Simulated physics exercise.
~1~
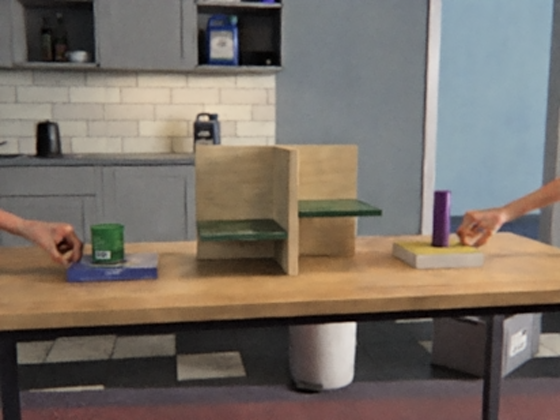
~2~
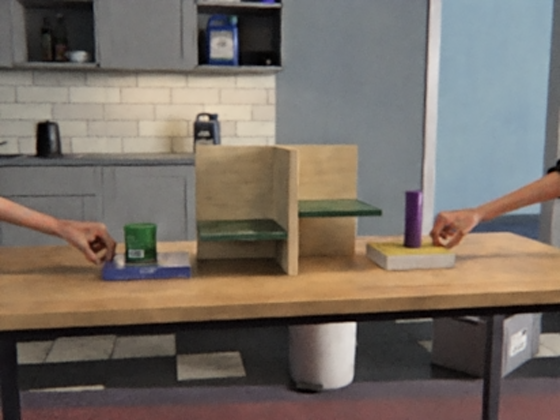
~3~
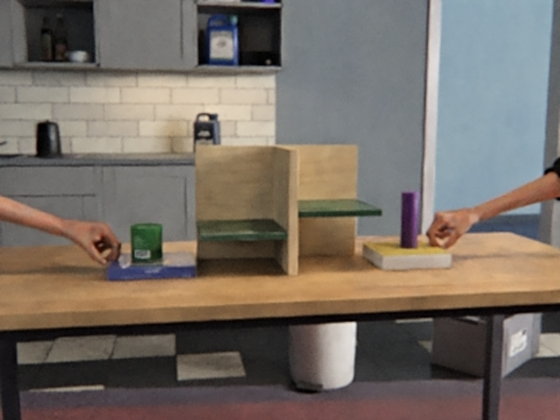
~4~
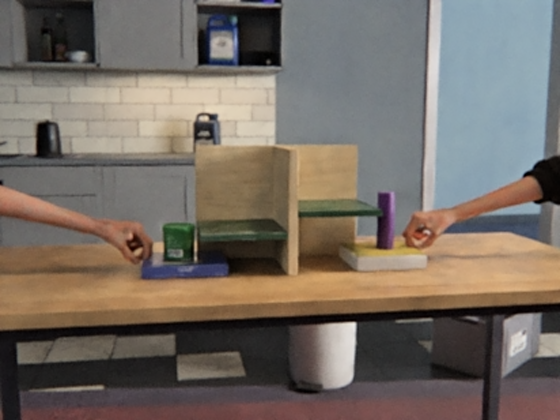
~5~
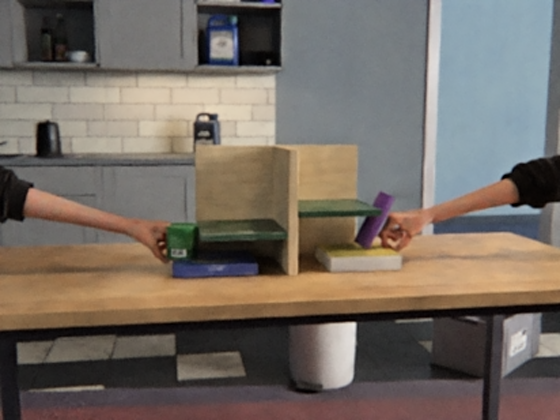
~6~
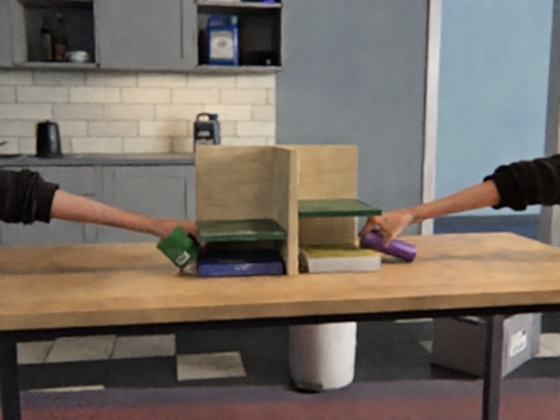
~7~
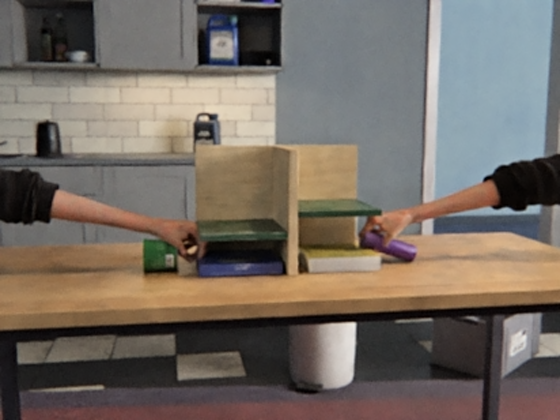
Two hands reach in from opposite sides of a wooden table in a grey kitchen, seen from the front by a still camera. The left one pushes a blue box carrying a green tin, the right a yellow-topped book carrying an upright purple candle, both towards a wooden rack with a green shelf on each side. As the loads slide beneath the shelves, the tin is pushed back against the left shelf and the candle leans away from the right. Both get scraped off. The tin tips and ends lying left of the rack, the candle on its side at right.
